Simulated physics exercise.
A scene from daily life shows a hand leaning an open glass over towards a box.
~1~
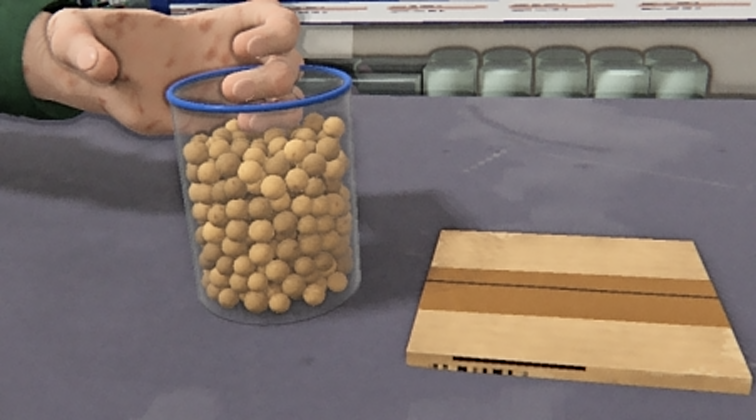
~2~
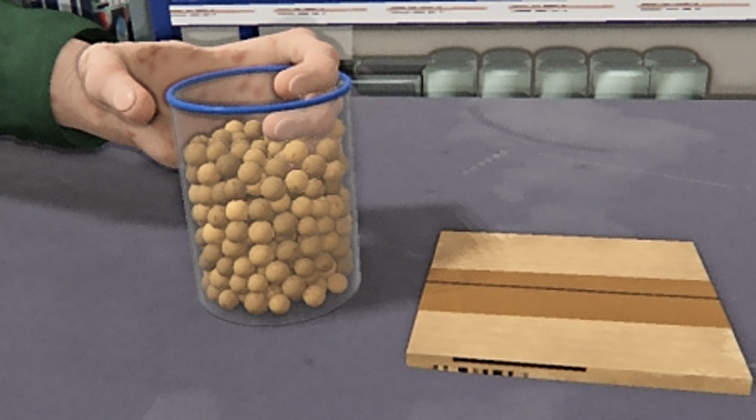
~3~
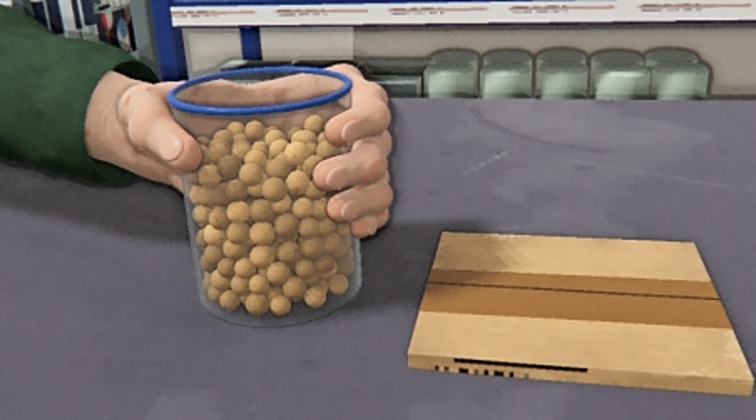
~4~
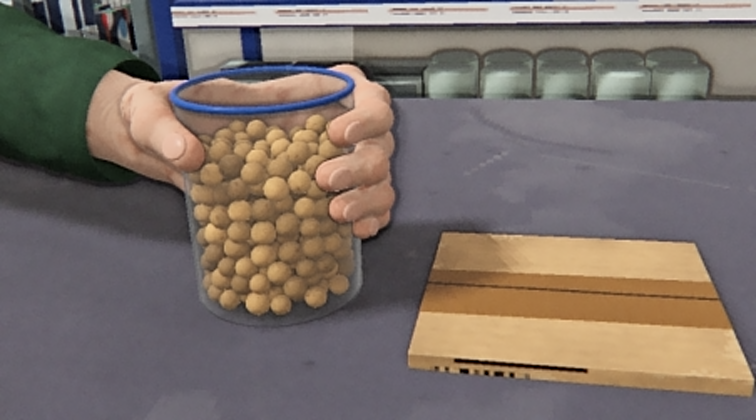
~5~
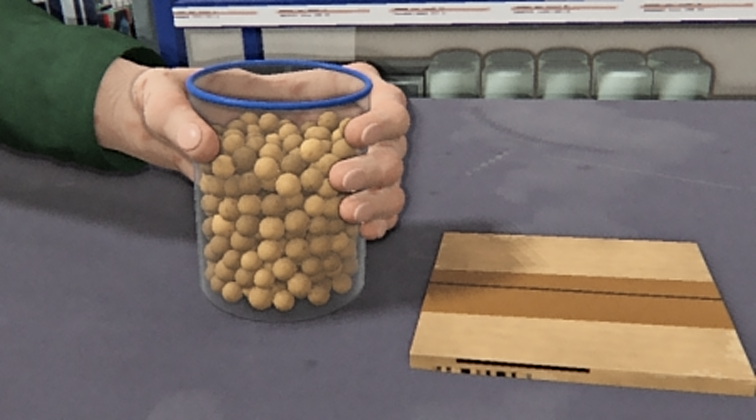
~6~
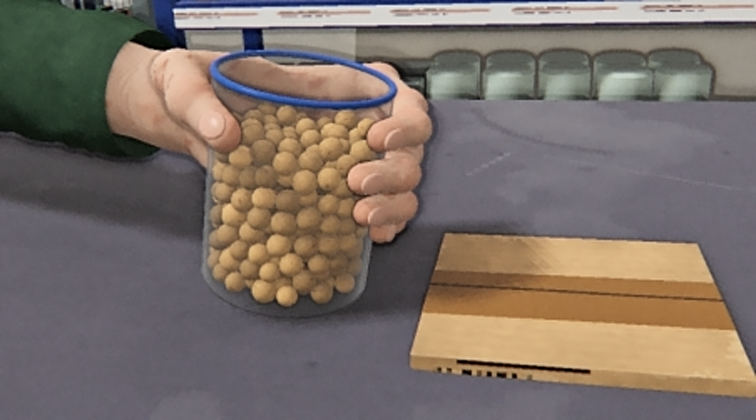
A hand closing around an open glass of round wooden beads, then shifting it slightly right and leaning it towards a box.
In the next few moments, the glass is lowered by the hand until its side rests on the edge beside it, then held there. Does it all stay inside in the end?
No, some of it escapes.
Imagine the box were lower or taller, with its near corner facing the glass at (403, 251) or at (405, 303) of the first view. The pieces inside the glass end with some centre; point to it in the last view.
It would settle near (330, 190) the first time and near (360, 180) the second time.
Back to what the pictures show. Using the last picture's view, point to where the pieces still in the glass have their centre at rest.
The centre settles around (423, 217).
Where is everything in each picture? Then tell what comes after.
The first picture shows glass (271, 189), three quarters full of round wooden beads; box (567, 297), its top about level with the glass's foot.
The second picture shows glass (271, 190), upright; rim (345, 88); top of the contents (258, 154).
The third picture shows glass (272, 191), upright; rim (346, 89); box (568, 299).
The fourth picture shows glass (273, 191), upright; rim (349, 90); top of the contents (260, 155).
The fifth picture shows glass (282, 185), leaning 5°; rim (367, 90); box (570, 299).
The sixth picture shows glass (295, 180), leaning 11°; rim (392, 94); box (571, 300), its top about level with the glass's foot.
Then, 0.41 s later than the last frame, the glass leans 28°; everything is still inside.
Then, 0.94 s later than the last frame, the glass leans 50°; everything is still inside.
Then, 1.51 s later than the last frame, the glass leans 74°; a stray few of the round wooden beads out of it.
When it is over, the glass rests on the box at 76°; a small part of the round wooden beads out of it.
